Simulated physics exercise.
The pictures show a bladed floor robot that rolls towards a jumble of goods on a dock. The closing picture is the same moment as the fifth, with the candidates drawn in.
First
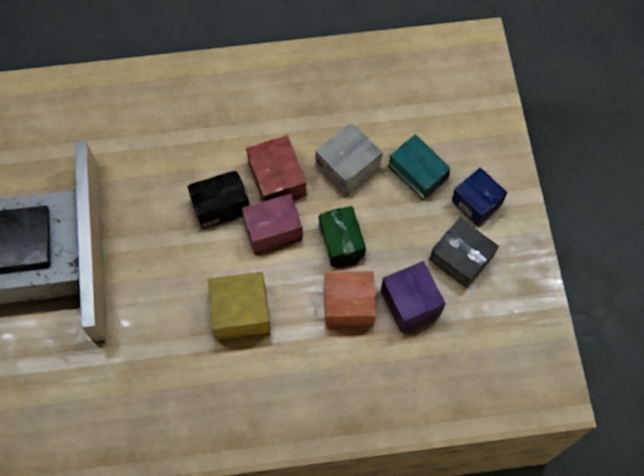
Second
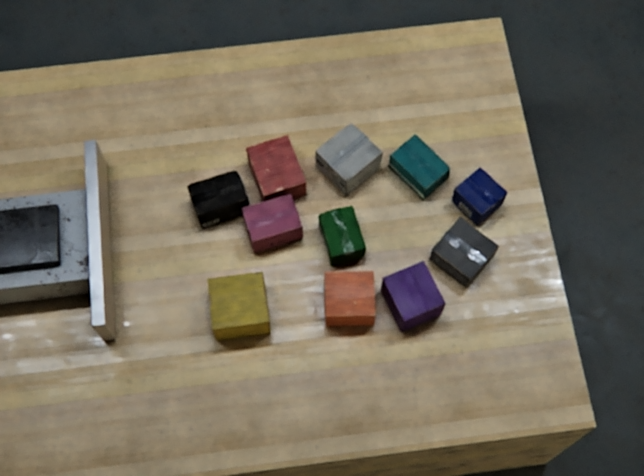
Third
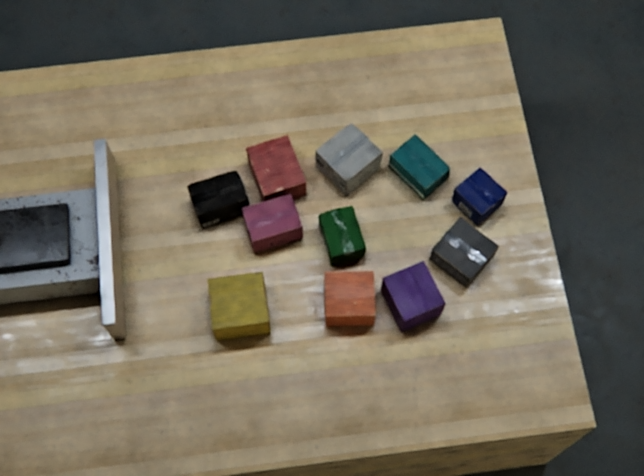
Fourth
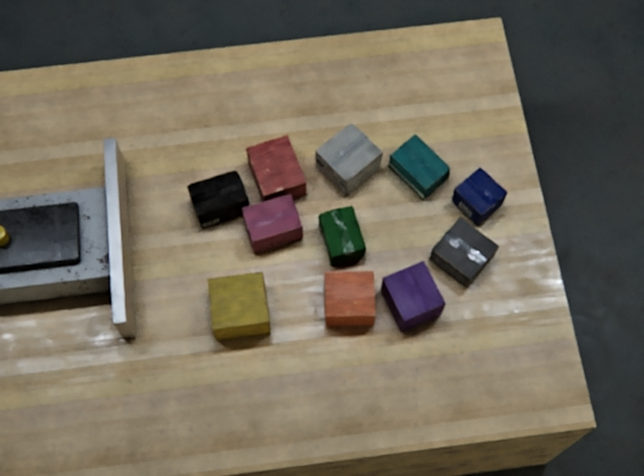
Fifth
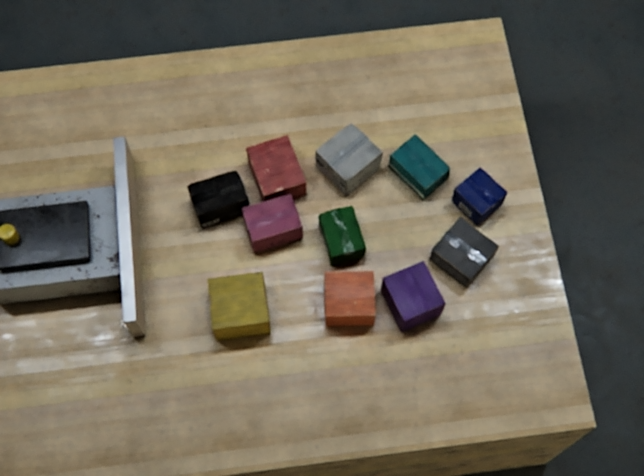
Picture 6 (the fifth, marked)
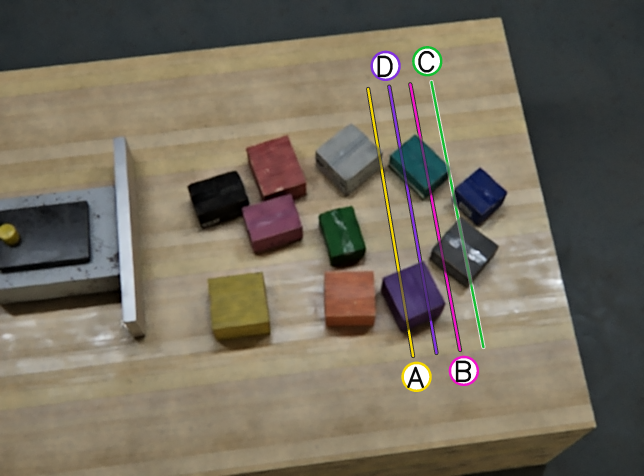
Bladed metal device inching right across a wooden surface towards a scattered group of colourful blocks, which stay still.
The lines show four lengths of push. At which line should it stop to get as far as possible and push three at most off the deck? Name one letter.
At C, and not beyond.
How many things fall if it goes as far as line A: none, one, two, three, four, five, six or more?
The count is none.
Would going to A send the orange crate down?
No.
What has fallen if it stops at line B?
It is the purple crate.
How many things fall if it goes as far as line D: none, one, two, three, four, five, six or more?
In all, none.
On the copy, A at (389, 215); B at (434, 210); C at (456, 207); D at (412, 213).
On C. First, robot (172, 220); red crate (317, 158); yellow crate (290, 300).
Then, robot (293, 206); purple crate (509, 294); white parcel (457, 109).
Finally, robot (386, 195); purple crate over the edge; grey box over the edge; two fallen.
By contrast, A is within the limit but short; B is within the limit but short; D is within the limit but short.
